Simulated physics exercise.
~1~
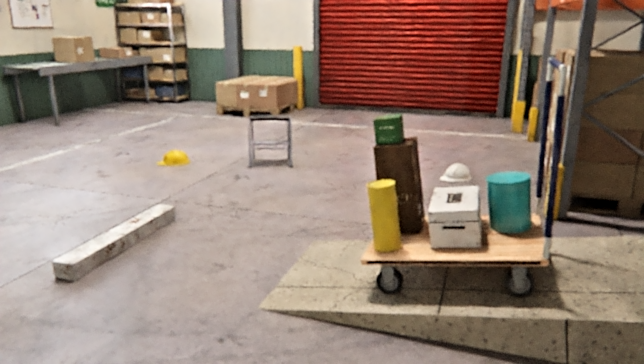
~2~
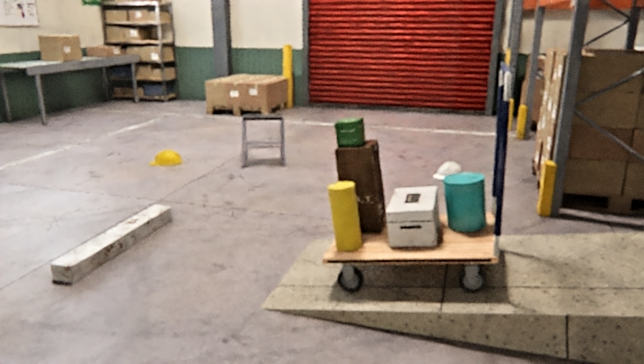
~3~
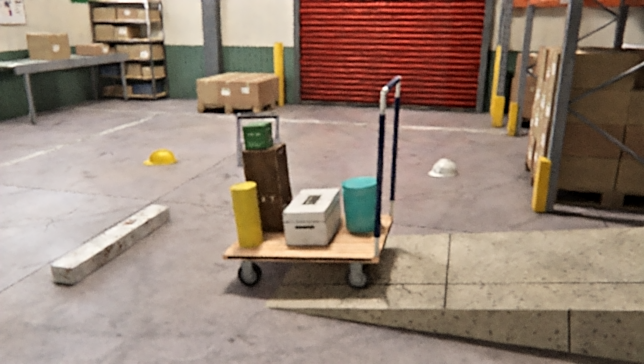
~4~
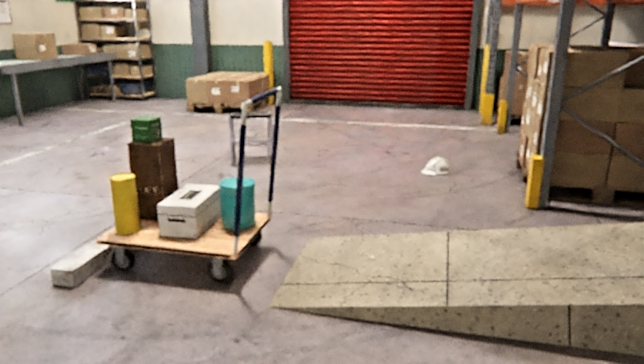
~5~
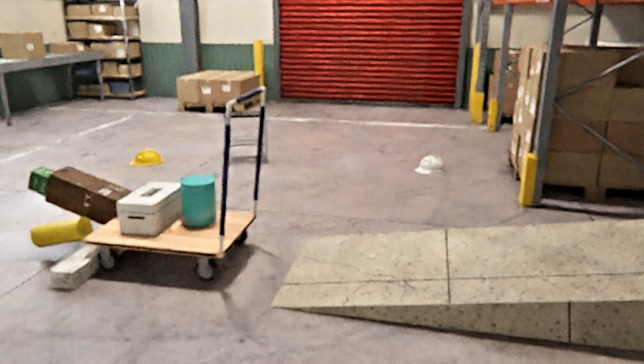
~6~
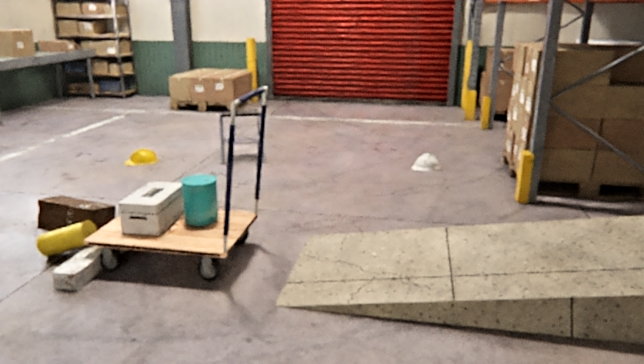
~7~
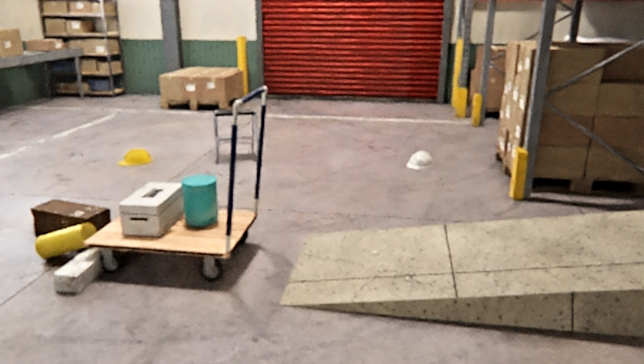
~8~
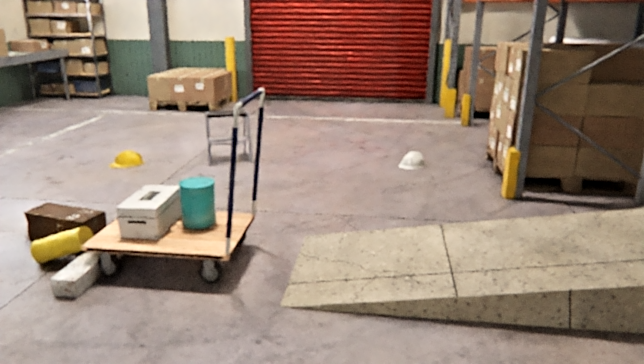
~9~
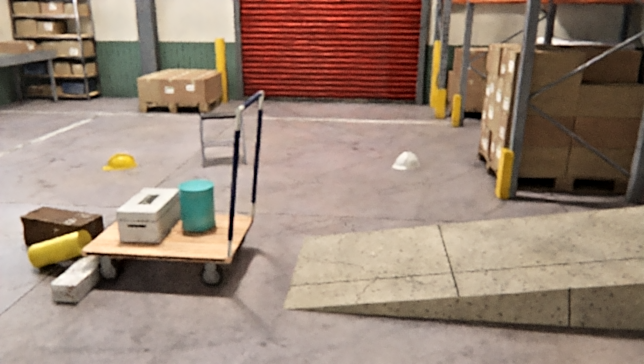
Loaded trolley rolling left down a ramp and stopping at a kerb, brown box, green box and yellow canister toppling off.
